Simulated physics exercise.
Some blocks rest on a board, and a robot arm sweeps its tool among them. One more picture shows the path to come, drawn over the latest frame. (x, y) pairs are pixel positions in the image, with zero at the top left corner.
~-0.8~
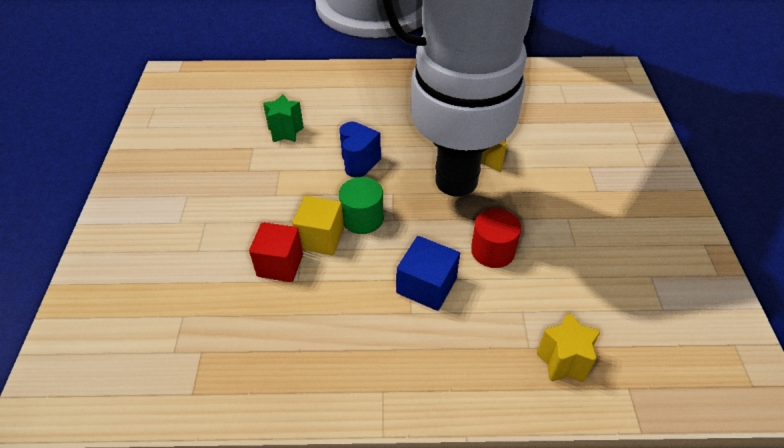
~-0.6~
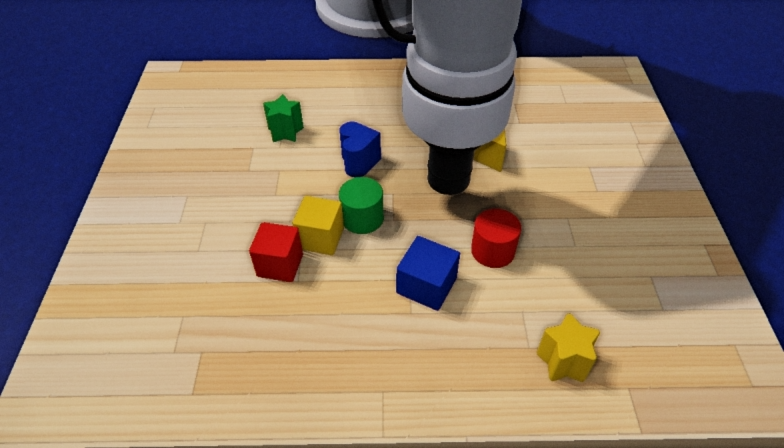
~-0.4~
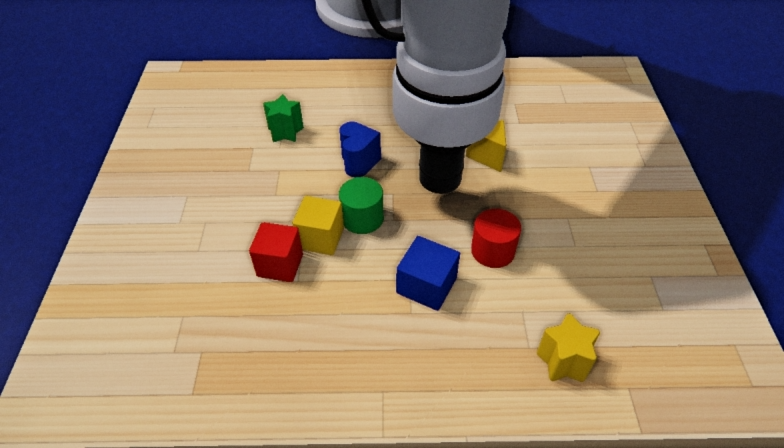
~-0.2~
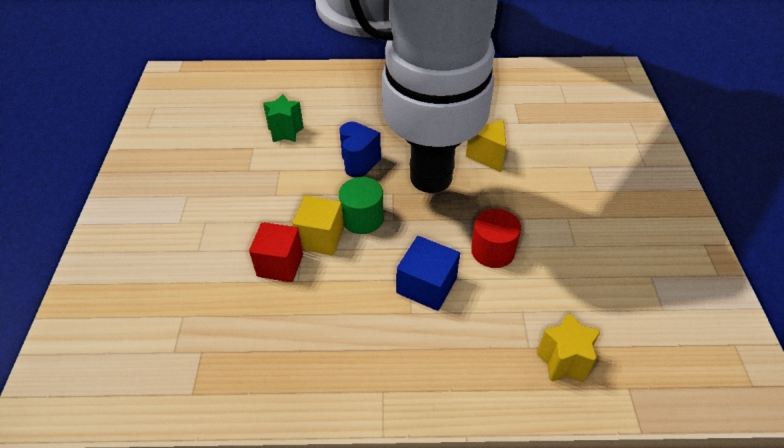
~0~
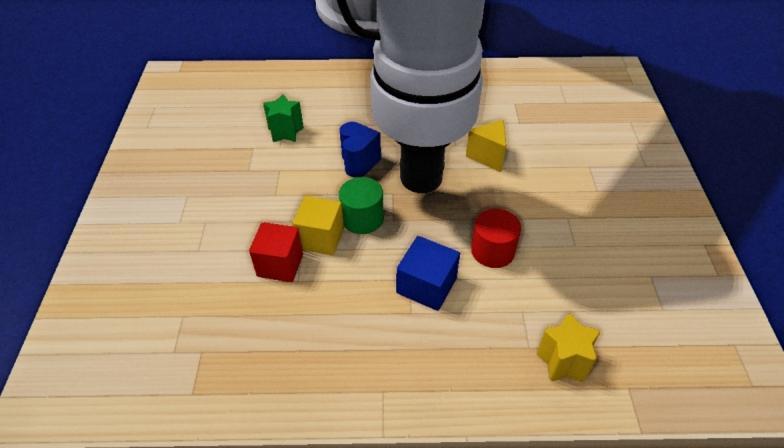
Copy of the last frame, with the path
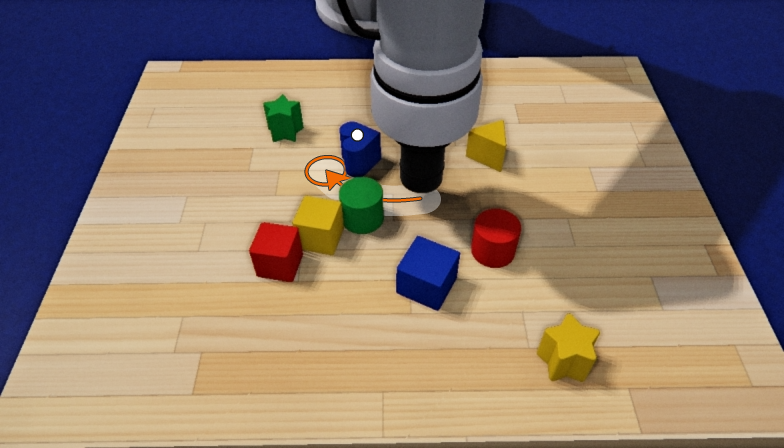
A robot arm moves its black tool slightly left above the board among still, colourful blocks.
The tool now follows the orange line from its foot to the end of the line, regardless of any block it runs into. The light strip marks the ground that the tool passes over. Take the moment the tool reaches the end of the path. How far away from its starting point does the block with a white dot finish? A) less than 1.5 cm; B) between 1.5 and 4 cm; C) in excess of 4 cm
The one that fits is B, between 1.5 and 4 cm.
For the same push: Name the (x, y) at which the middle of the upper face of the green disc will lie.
Around (336, 196).
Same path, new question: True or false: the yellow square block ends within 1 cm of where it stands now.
False.
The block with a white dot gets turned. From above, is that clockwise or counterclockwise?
Short answer: Clockwise.
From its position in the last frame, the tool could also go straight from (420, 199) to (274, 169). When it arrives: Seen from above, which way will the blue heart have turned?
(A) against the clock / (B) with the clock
Correct choice: B.
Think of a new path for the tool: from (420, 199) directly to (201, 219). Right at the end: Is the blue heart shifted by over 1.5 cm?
No
The line goes from (420, 199) by way of (383, 200) and (349, 190) to (326, 170); the dot is on the blue heart.
On the path given first. One third of the way, tool at (381, 181); yellow square block at (306, 216); green disc at (348, 196).
Two thirds of the way, tool at (347, 170); red square block at (269, 244), turned 15° clockwise; yellow square block at (303, 219), turned 25° clockwise; green disc at (336, 196).
At the end, tool at (324, 151); red square block at (269, 244), turned 15° clockwise; yellow square block at (303, 219), turned 25° clockwise; blue heart at (352, 123), turned 60° clockwise; green disc at (336, 196).
